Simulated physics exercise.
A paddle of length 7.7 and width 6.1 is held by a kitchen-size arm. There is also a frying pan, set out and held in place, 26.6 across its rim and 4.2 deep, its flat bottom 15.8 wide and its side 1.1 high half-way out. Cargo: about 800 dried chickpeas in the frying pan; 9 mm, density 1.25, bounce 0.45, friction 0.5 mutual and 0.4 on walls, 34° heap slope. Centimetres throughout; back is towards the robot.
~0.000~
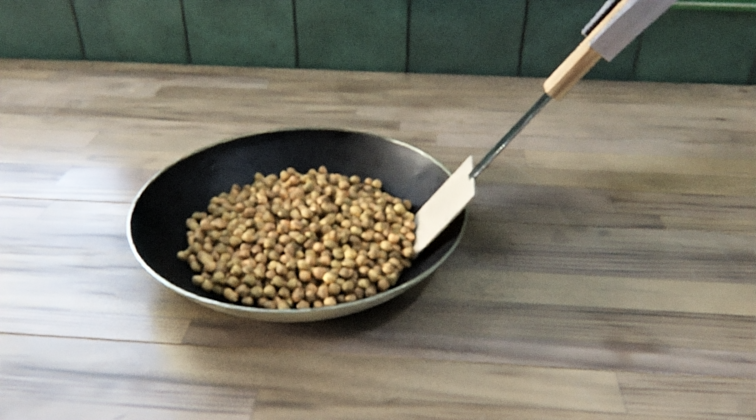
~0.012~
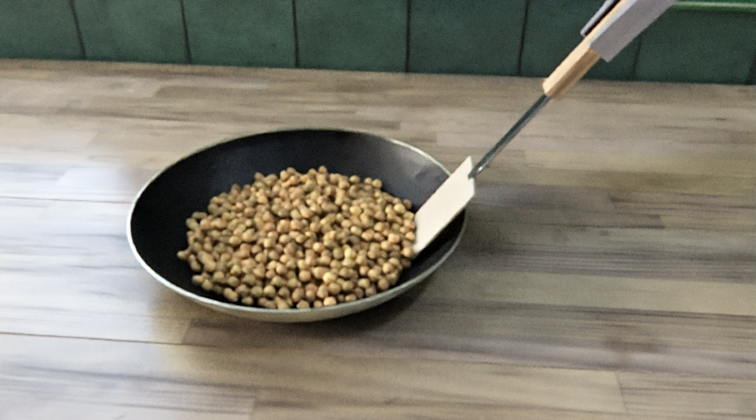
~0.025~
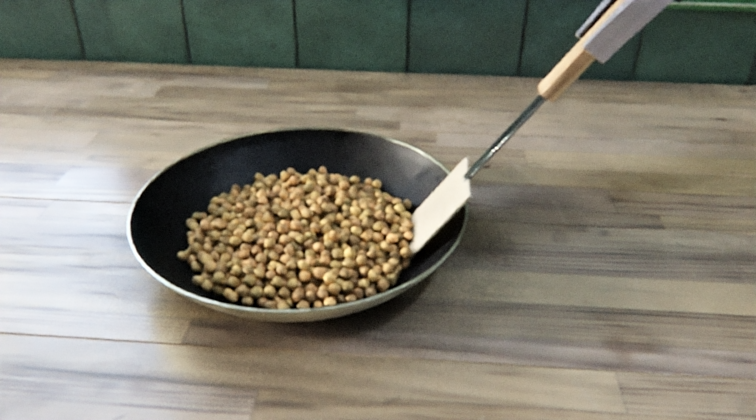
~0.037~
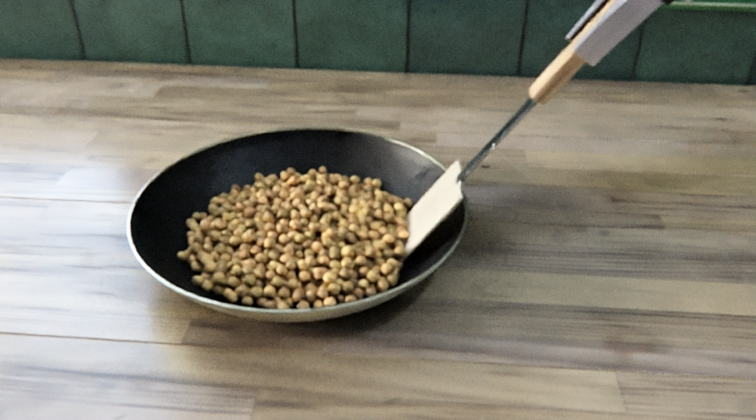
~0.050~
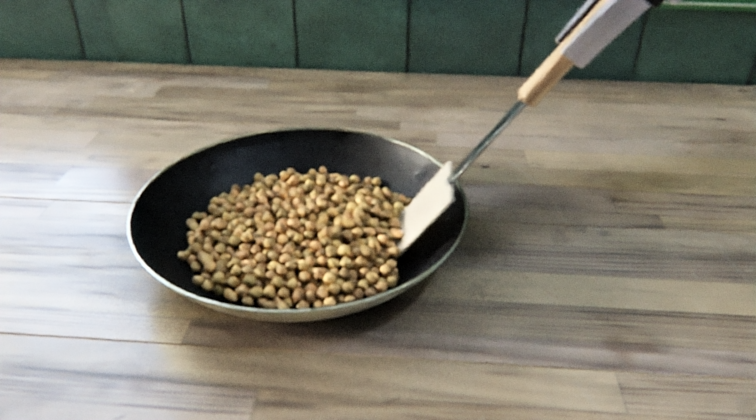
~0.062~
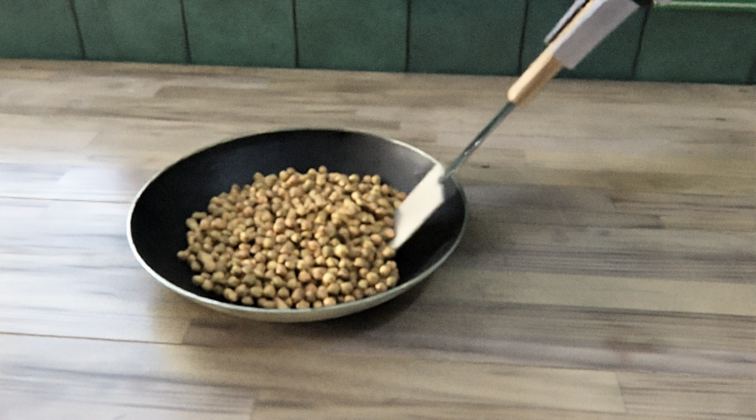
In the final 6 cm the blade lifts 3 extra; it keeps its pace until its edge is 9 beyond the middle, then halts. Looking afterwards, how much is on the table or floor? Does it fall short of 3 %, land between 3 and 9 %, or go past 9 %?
It lands between 3 and 9 %.
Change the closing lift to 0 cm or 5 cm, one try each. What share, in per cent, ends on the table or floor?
Result: Approx. 5 % and 5 %, one try each.
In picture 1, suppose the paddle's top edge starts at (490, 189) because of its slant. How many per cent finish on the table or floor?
I'd estimate around 5 per cent.
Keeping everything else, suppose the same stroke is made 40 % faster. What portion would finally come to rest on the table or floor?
In that case, around 15 per cent would end on the table or floor.
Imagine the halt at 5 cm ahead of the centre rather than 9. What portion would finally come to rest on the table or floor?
In that case about 0 percent ends on the table or floor.
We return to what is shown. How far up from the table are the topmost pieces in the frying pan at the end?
Some 5.0 cm above the table.
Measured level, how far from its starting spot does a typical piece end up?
Distance: Around 3 cm.
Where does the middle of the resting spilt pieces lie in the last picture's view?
Near pixel (73, 223).
After 0.16 s, sloping 55°, highest piece 6 above the table; 804 in the frying pan.
After 0.26 s, sloping 55°, highest piece 5 above the table; 804 in the frying pan.
After 0.52 s, sloping 55°, highest piece 5 above the table; 758 in the frying pan, 43 on the table or floor, 3 on the blade or in flight.
After 1.57 s, sloping 55°, highest piece 4 above the table; 756 in the frying pan, 48 on the table or floor.
In the end, 756 in the frying pan, 48 on the table or floor. That is 6 % on the table or floor.
